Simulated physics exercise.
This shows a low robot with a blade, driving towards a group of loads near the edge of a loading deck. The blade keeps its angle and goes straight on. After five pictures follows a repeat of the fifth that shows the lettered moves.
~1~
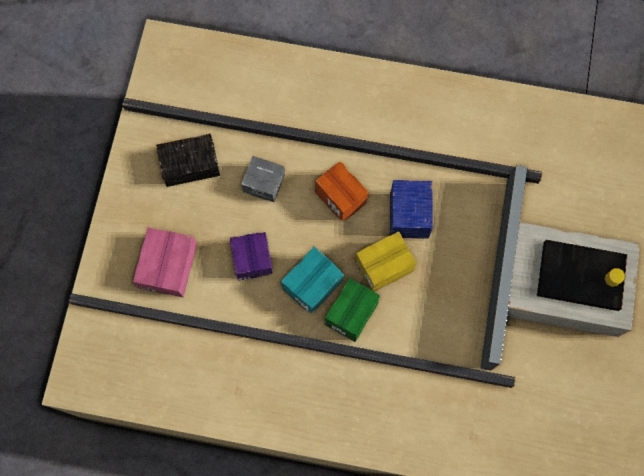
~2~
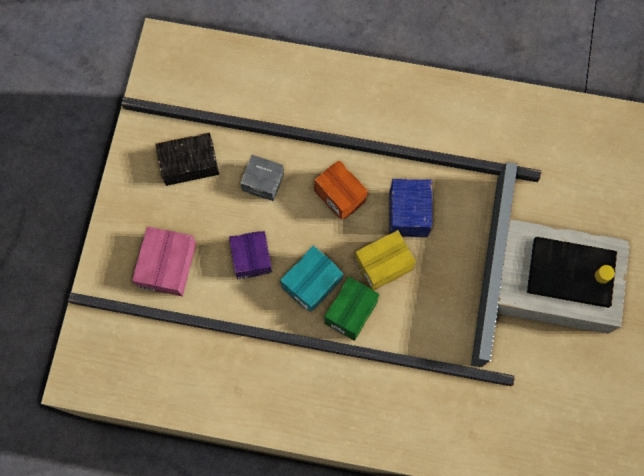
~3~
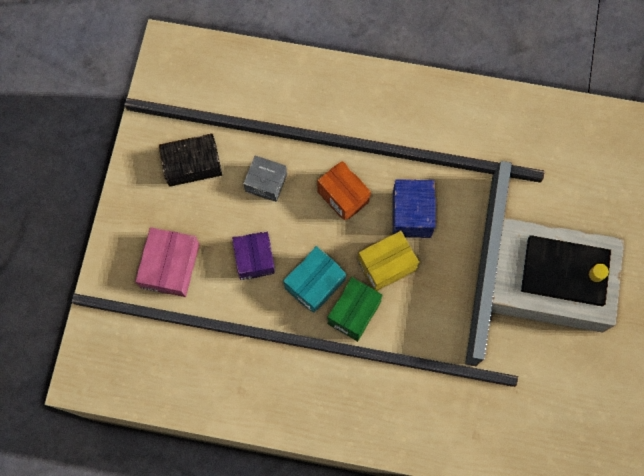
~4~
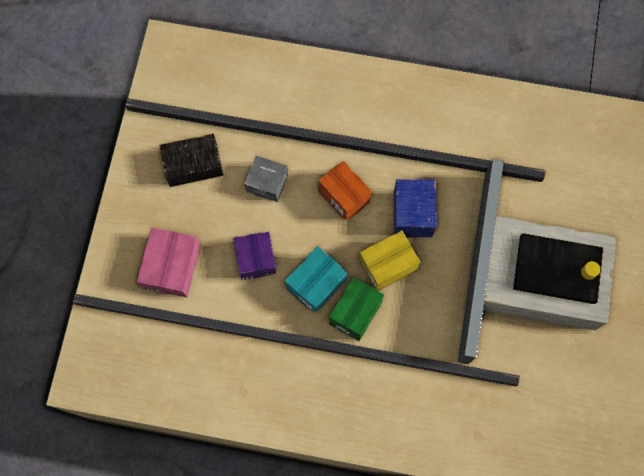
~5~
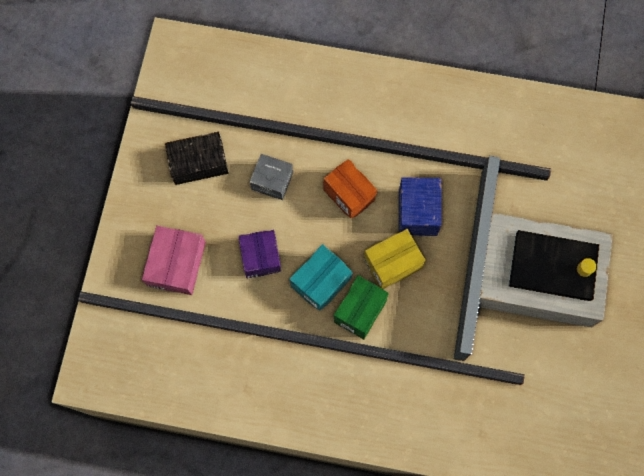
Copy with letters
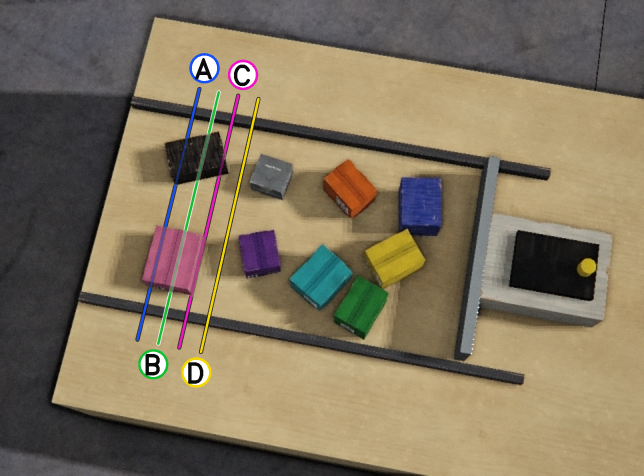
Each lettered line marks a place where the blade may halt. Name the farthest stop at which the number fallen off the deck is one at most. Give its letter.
It can go as far as C.
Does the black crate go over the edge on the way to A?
Yes.
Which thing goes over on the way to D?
The black crate.
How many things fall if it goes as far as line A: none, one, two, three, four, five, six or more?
In all, three.
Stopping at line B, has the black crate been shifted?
Yes.
On the copy, A at (170, 209); B at (190, 213); C at (210, 217); D at (231, 220).
On C. First, robot (447, 246); green parcel (343, 307); orange parcel (317, 183).
Then, robot (348, 228); black crate (159, 148); pink box (156, 257).
Finally, robot (274, 215); black crate over the edge; pink box (92, 250); one fallen.
By contrast, A drops three; B drops three; D is within the limit but short.
